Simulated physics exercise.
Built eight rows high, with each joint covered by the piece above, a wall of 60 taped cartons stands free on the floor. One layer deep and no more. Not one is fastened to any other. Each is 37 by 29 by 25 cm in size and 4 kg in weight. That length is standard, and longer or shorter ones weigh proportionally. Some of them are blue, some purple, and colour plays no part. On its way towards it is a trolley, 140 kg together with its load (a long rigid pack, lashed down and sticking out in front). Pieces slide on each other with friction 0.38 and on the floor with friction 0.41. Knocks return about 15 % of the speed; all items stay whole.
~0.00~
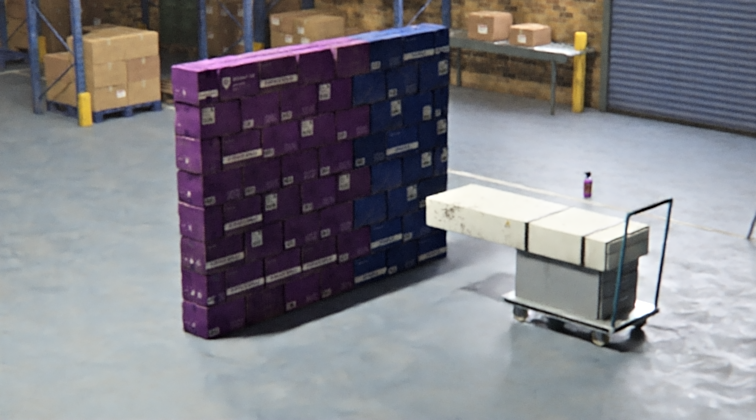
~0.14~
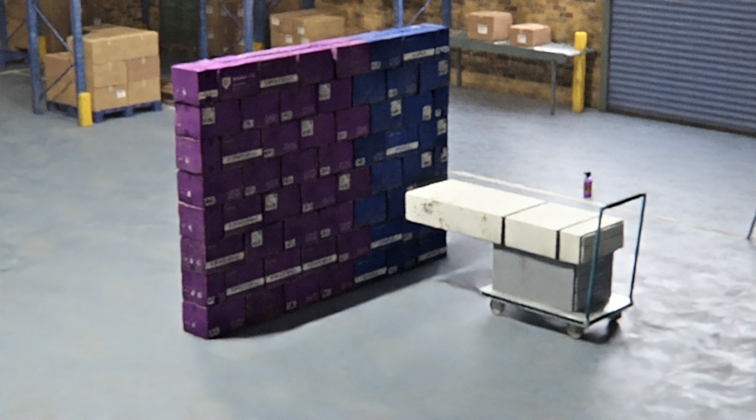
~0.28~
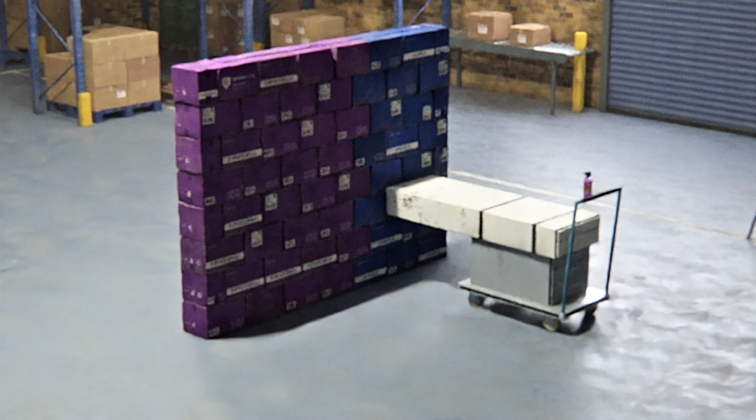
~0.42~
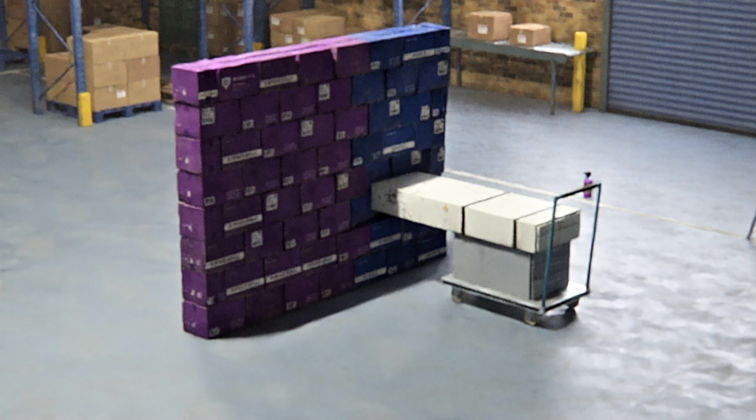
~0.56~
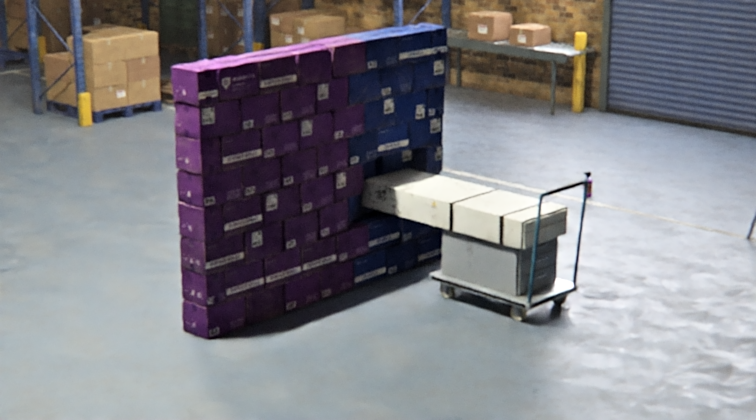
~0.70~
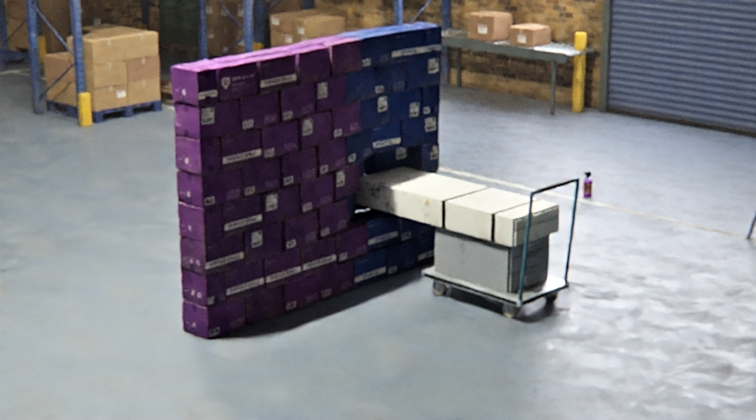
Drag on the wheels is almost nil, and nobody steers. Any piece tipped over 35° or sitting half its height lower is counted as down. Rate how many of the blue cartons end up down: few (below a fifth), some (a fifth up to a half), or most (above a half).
Most.
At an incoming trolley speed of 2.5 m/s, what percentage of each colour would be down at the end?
Down at the end: Purple 0 per cent, blue 70 per cent.
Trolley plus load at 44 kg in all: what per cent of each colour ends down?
For purple it's 0, for blue it's 0 in a hundred.
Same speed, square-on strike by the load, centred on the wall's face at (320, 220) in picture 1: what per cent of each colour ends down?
For purple it's 70 per cent, for blue 20 per cent.
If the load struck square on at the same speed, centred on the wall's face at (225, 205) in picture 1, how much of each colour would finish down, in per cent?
Per cent down - purple: 30, blue: 0.
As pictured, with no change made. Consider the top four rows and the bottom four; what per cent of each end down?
From the top 70, from the bottom 30 per cent.
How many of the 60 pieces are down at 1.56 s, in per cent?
25 per cent.
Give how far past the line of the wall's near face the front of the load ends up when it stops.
I'd say around 65 cm, more or less.
After 1.08 s, load 45 cm past the wall's line, still rolling; 1 of the 24 blue cartons down (1 of 60 in all colours); top blue carton leaning 11°.
After 1.56 s, load 52 cm past the wall's line, still rolling; 16 of the 24 blue cartons down (16 of 60 in all colours); top blue carton leaning 41°, 43 cm lower.
After 1.98 s, load 59 cm past the wall's line, still rolling; 20 of the 24 blue cartons down (29 of 60 in all colours); top blue carton on its side.
After 2.50 s, load 65 cm past the wall's line, still rolling; 20 of the 24 blue cartons down (29 of 60 in all colours); top blue carton upside down.
At rest (3.6 s), load 66 cm past the wall's line, stopped; 20 of the 24 blue cartons down (29 of 60 in all colours); top blue carton upside down; top purple carton unmoved. That is 83 per cent. As the last picture would show them, middles, top blue carton near (169, 187), top purple carton near (195, 84).
